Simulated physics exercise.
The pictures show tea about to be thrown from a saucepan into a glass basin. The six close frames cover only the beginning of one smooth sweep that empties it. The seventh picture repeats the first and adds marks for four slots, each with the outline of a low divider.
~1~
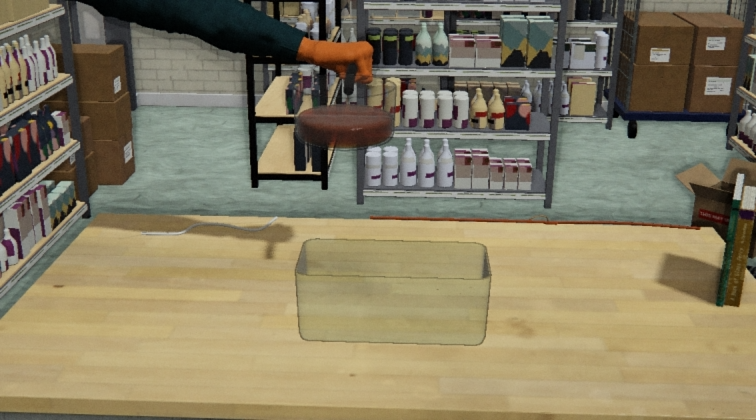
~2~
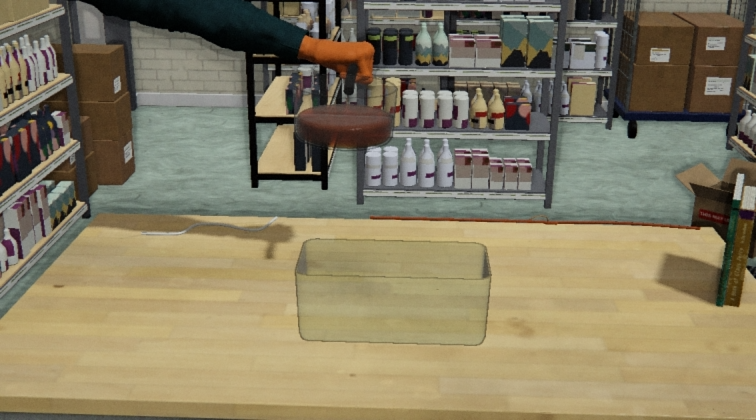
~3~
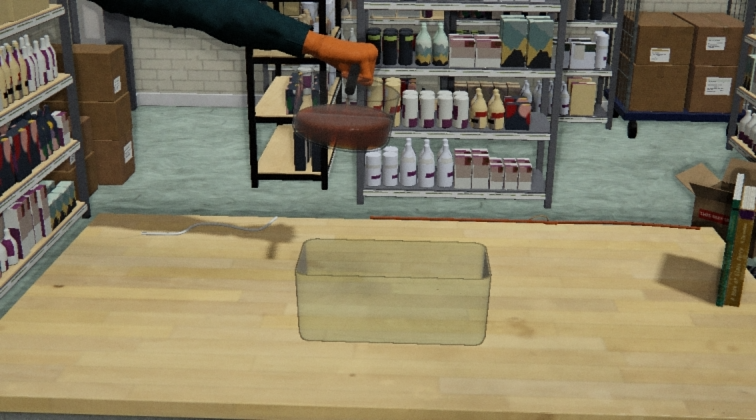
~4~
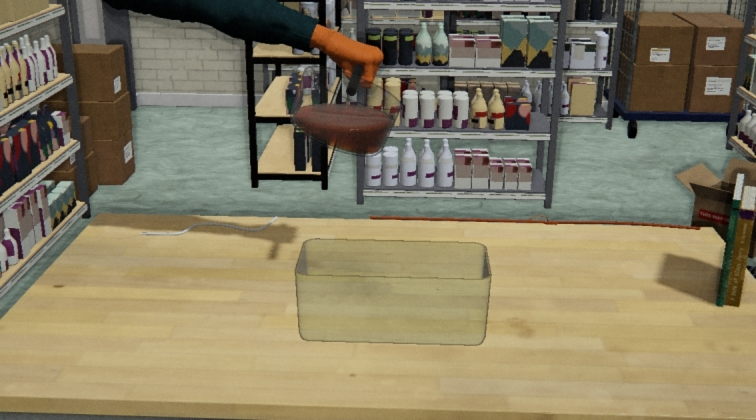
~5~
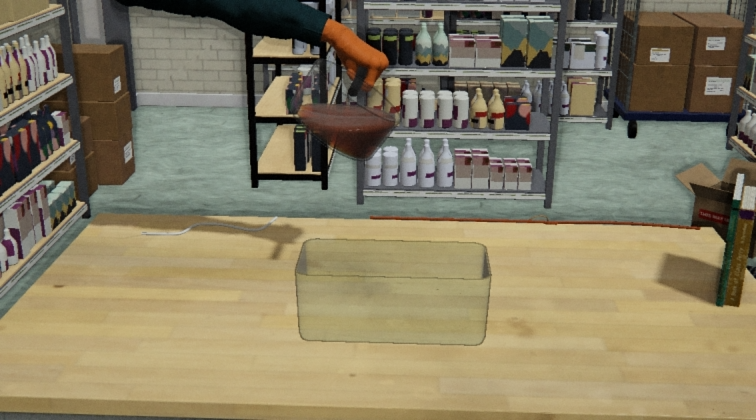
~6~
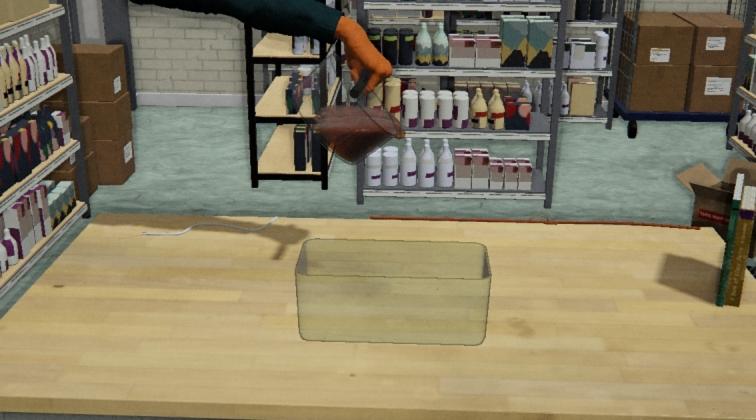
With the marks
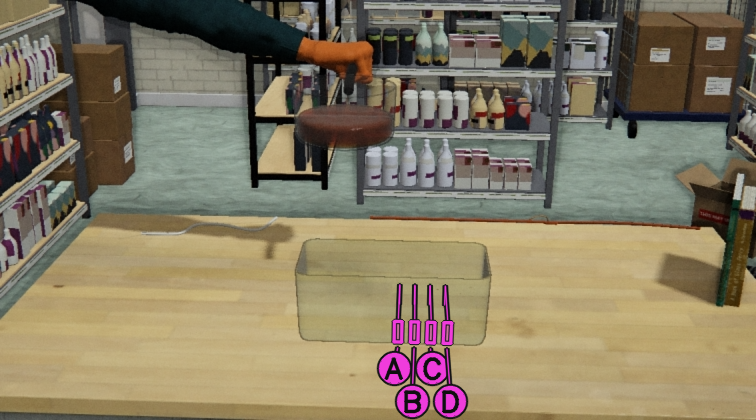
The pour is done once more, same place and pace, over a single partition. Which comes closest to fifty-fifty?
I would pick slot C.
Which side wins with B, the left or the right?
The right side.
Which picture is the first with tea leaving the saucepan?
In picture 6.
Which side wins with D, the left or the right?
The left side.
On the marked copy, A at (397, 347); B at (414, 348); C at (430, 348); D at (446, 349).
Choosing A, about 11 % ends left of the wall and 86 % right of it; 4 % is lost outside.
Choosing B, about 12 % ends left of the wall and 85 % right of it; 3 % is lost outside.
Choosing C, about 43 % ends left of the wall and 54 % right of it; 3 % is lost outside.
Choosing D, about 82 % ends left of the wall and 15 % right of it; 3 % is lost outside.
